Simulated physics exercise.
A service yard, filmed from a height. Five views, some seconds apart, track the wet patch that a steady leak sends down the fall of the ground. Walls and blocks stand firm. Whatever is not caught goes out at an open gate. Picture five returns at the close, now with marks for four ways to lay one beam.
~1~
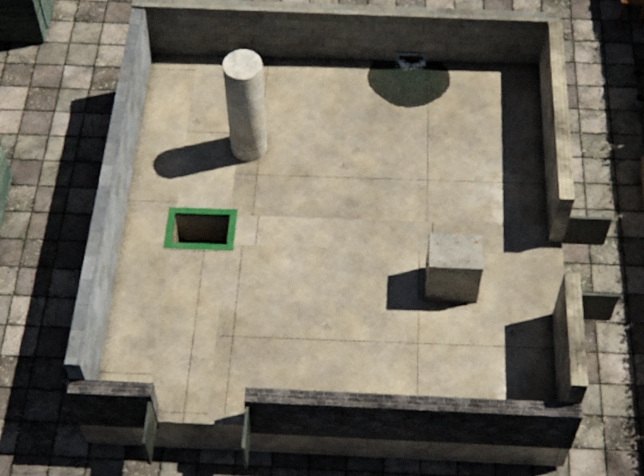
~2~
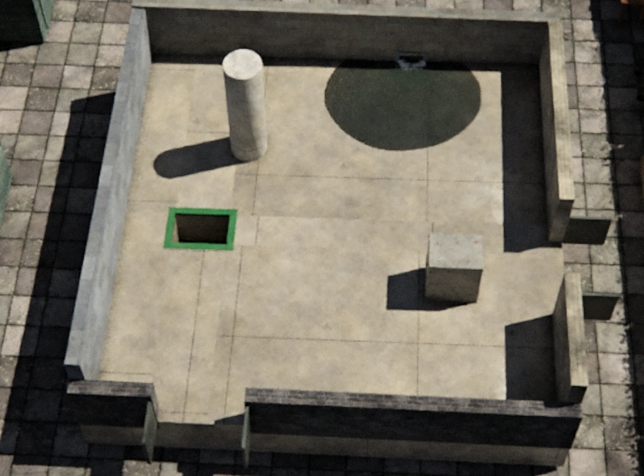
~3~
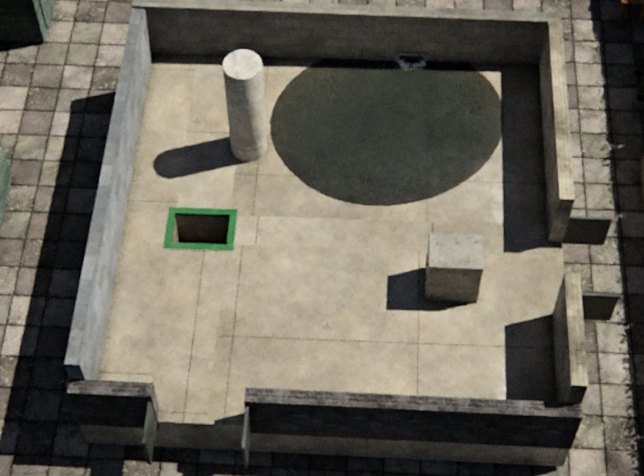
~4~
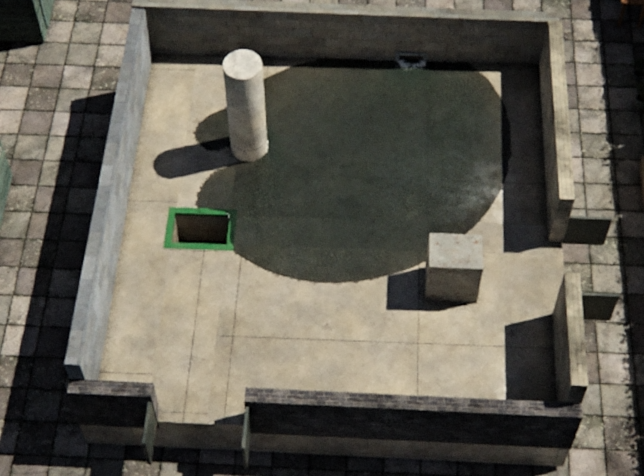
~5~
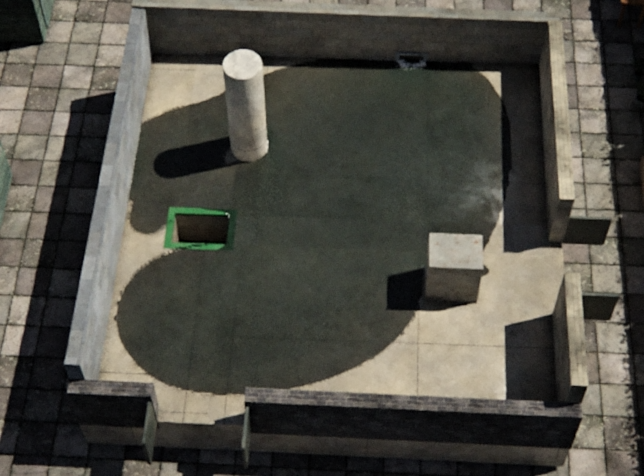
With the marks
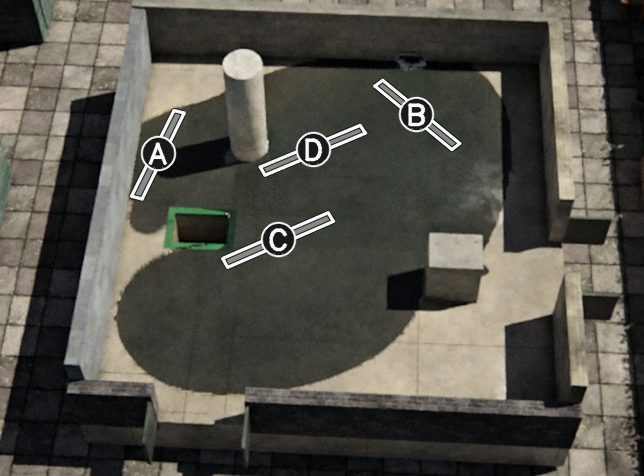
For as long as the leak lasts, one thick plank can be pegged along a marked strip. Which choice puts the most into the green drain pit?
The answer is place C.
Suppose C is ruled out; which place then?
Here it is place A.
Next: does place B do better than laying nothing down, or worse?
Worse.
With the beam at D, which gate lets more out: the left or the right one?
The left gate.
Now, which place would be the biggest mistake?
B it is.
On the marked copy, A from (136, 197) to (179, 111); B from (378, 83) to (455, 146); C from (225, 262) to (330, 217); D from (262, 171) to (362, 129).
With A, about 22 % of the stream runs into the green drain pit, about 77 % out by the gates.
With B, about 10 % of the stream runs into the green drain pit, about 89 % out by the gates.
With C, about 36 % of the stream runs into the green drain pit, about 62 % out by the gates.
With D, about 13 % of the stream runs into the green drain pit, about 86 % out by the gates.
